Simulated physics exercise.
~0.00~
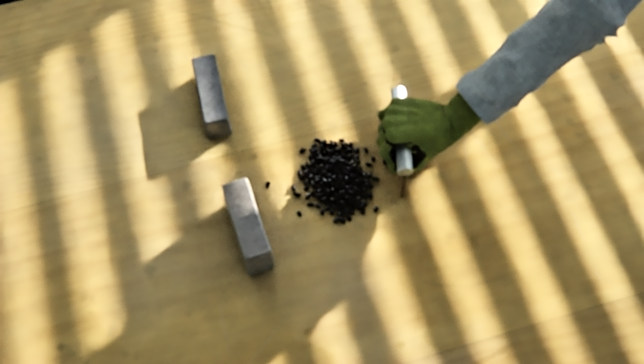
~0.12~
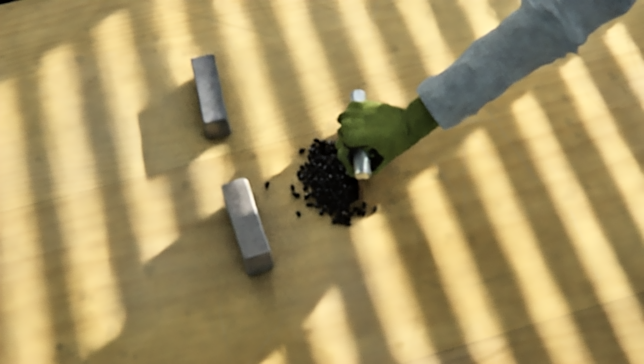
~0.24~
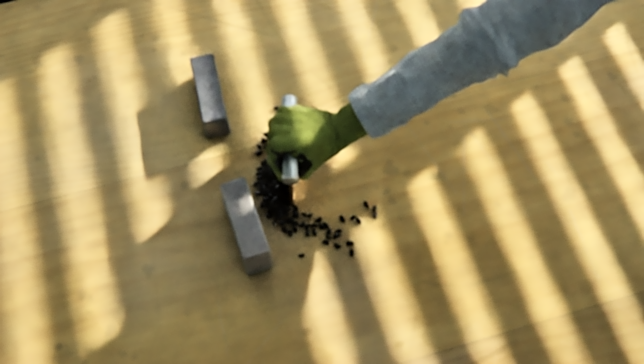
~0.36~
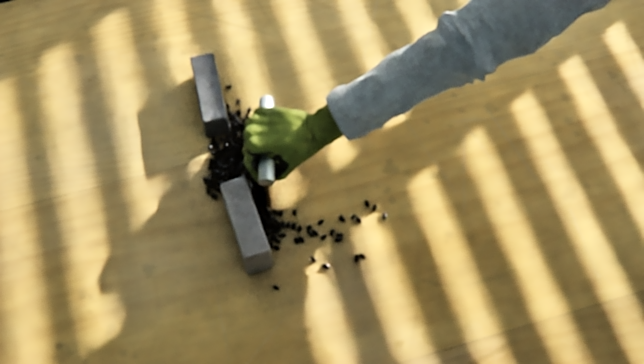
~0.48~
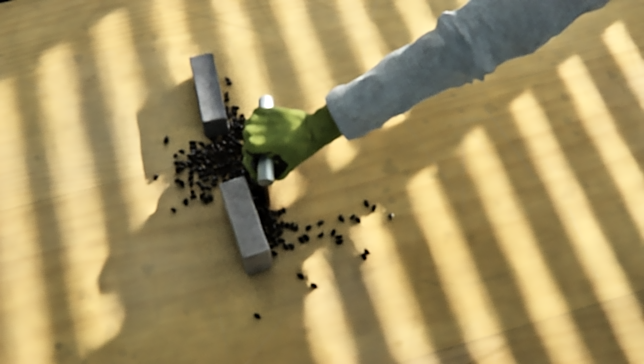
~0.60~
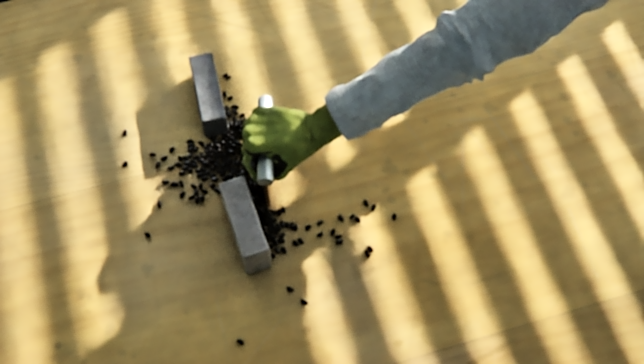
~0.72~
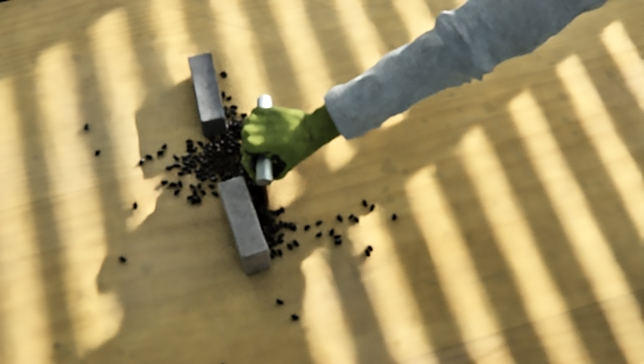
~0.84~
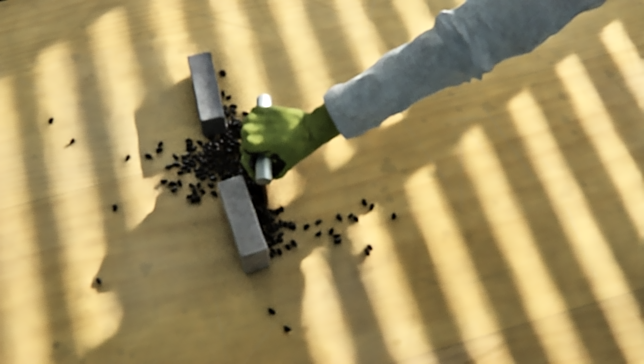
The clip opens on a sunlit, shadow-striped tabletop, where a green-gloved hand holds a pale scraper to the right of a small heap of black beans, with two grey blocks standing apart on the left. The hand sweeps left, reaches the heap and pushes it toward the blocks, leaving a trail of stray beans behind. The scraper then halts close to the gap, and the beans crowd against the blocks while some spill through. A few roll farther left and down across the table. At the end the hand stays still, with many beans held before the blocks and others scattered beyond the gap.
